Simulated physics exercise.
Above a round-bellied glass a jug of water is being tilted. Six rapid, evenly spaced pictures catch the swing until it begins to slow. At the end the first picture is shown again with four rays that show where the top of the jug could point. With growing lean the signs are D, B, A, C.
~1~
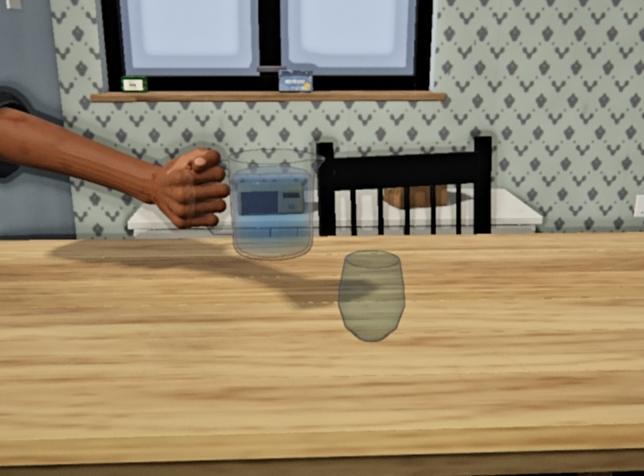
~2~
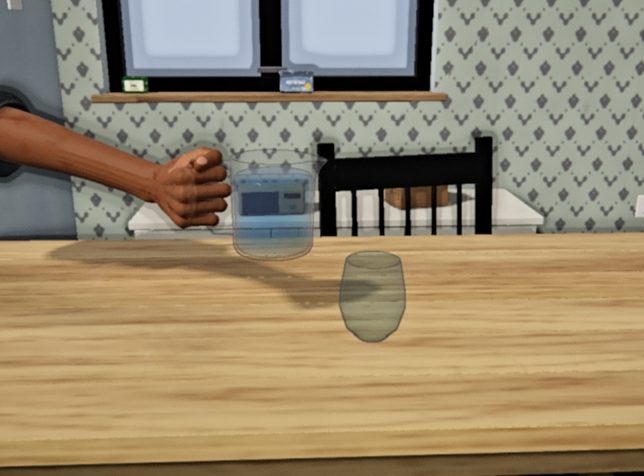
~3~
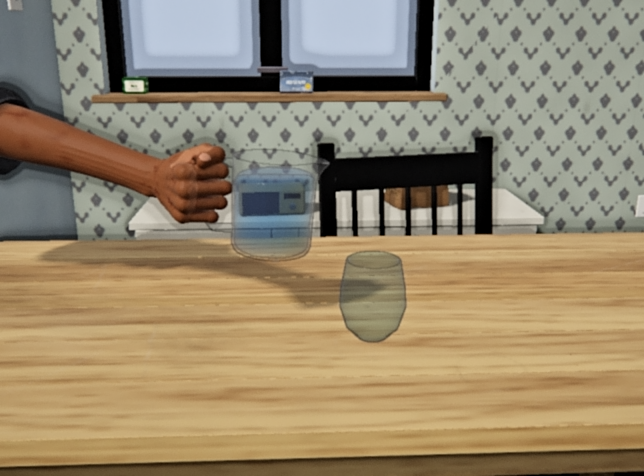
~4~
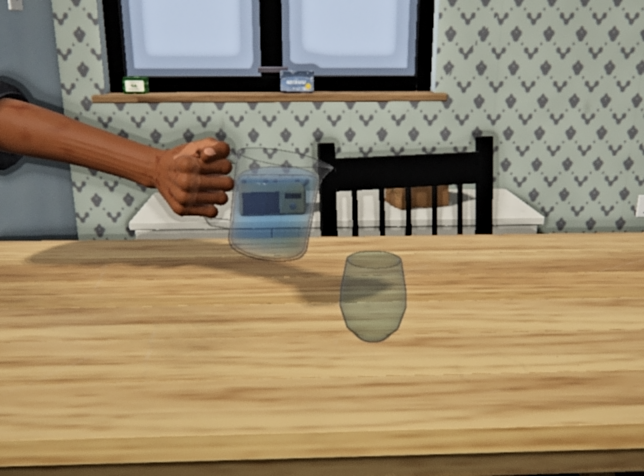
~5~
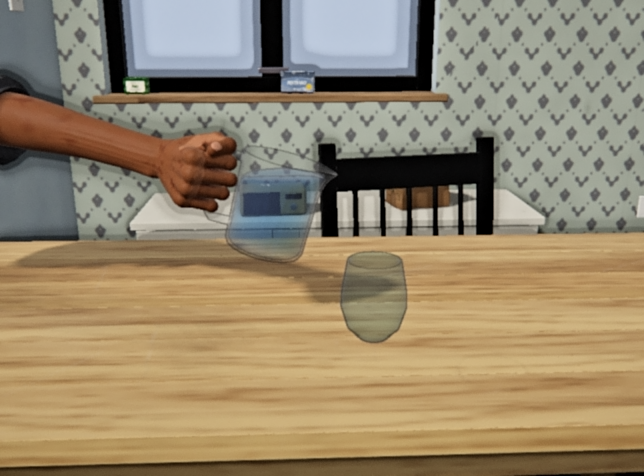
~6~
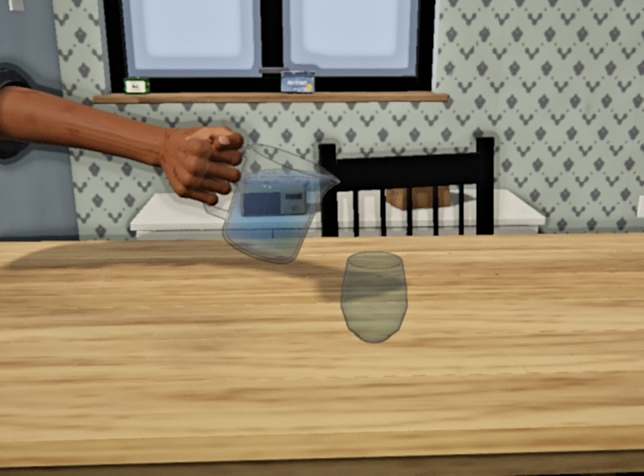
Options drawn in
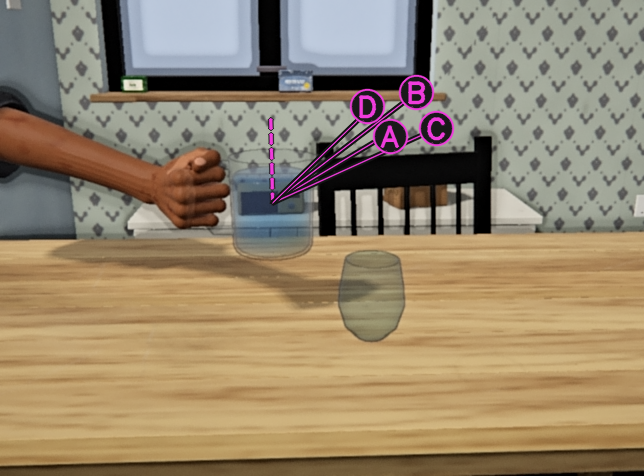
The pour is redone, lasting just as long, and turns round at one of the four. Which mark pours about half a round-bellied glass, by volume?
Mark B does it best.
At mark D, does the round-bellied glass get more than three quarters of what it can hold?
No.
On the marked copy, A at (373, 142); B at (402, 103); C at (420, 135); D at (357, 120).
With A, the round-bellied glass ends with about 64 % of what it can hold.
With B, the round-bellied glass ends with about 48 % of what it can hold.
With C, the round-bellied glass ends with about 73 % of what it can hold; 7 % of the water is spilt.
With D, the round-bellied glass ends with about 34 % of what it can hold.
